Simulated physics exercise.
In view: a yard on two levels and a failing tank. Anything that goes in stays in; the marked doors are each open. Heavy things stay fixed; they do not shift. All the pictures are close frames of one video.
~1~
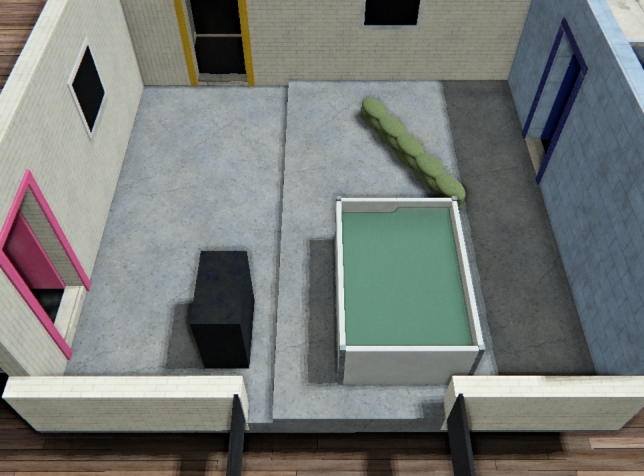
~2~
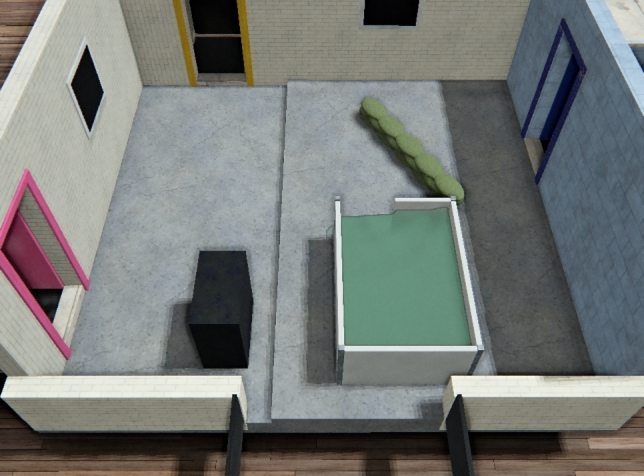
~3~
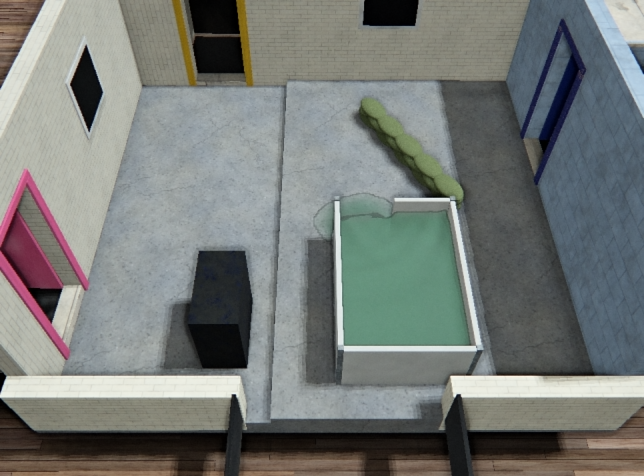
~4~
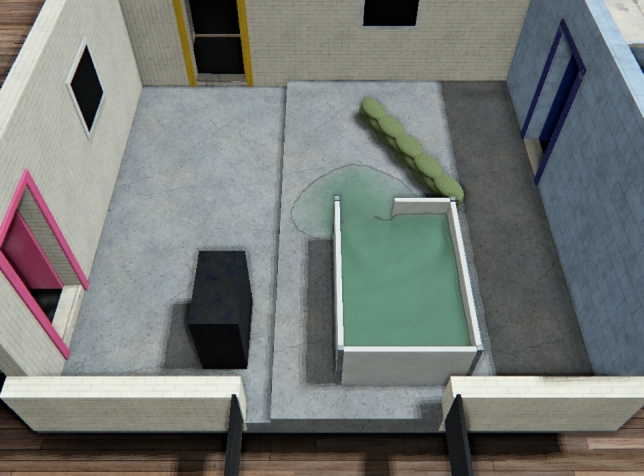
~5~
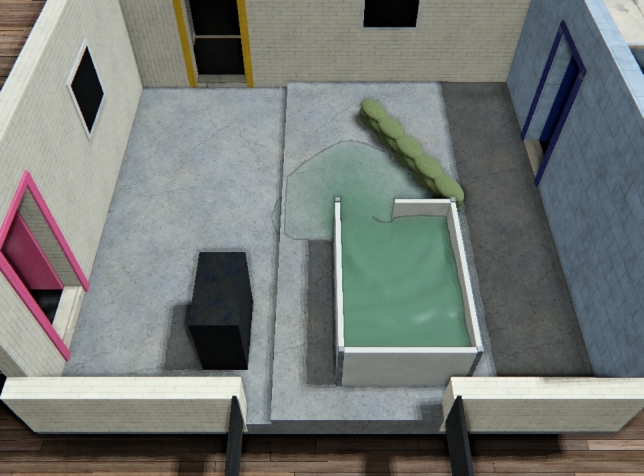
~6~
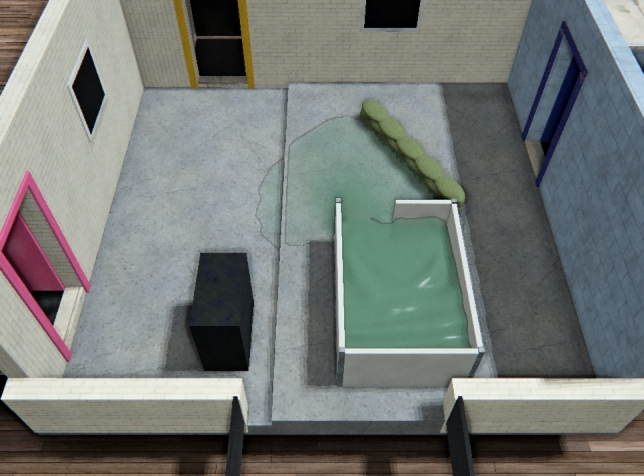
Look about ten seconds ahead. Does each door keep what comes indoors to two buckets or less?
The yellow door overshoots the limit; the pink door keeps inside the limit; the blue door keeps inside the limit.
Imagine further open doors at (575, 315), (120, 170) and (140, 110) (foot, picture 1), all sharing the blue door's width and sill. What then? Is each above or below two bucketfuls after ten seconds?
In turn: Is under, lets more in, goes over.
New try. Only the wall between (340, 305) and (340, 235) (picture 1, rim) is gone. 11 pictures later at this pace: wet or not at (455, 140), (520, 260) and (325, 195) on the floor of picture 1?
Respectively: Parched, parched and parched.
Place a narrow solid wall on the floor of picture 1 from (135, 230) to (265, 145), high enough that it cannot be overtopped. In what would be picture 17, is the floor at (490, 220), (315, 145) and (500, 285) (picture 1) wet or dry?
Untouched, soaked, untouched.
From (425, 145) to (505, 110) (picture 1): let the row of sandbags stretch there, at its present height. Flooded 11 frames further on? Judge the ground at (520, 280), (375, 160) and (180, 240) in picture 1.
Readings in sequence: Unflooded / wet through / unflooded.
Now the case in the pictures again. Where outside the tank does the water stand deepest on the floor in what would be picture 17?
Somewhere around pixel (275, 94).
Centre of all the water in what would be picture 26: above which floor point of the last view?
It is near (313, 198).
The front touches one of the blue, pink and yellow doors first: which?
Answer: The one in yellow.
A moment on, water covers 25 % of the floor; the yellow door not reached, the pink door not reached, the blue door not reached.
Next, water covers 35 % of the floor; the yellow door under two buckets in, the pink door not reached, the blue door not reached.
Then, water covers 45 % of the floor; the yellow door over two buckets in, the pink door not reached, the blue door not reached.
Later, water covers 80 % of the floor; the yellow door over two buckets in, the pink door wet at the sill, nothing in, the blue door wet at the sill, nothing in.
In the end, water covers 85 % of the floor; the yellow door over two buckets in, the pink door wet at the sill, nothing in, the blue door wet at the sill, nothing in.
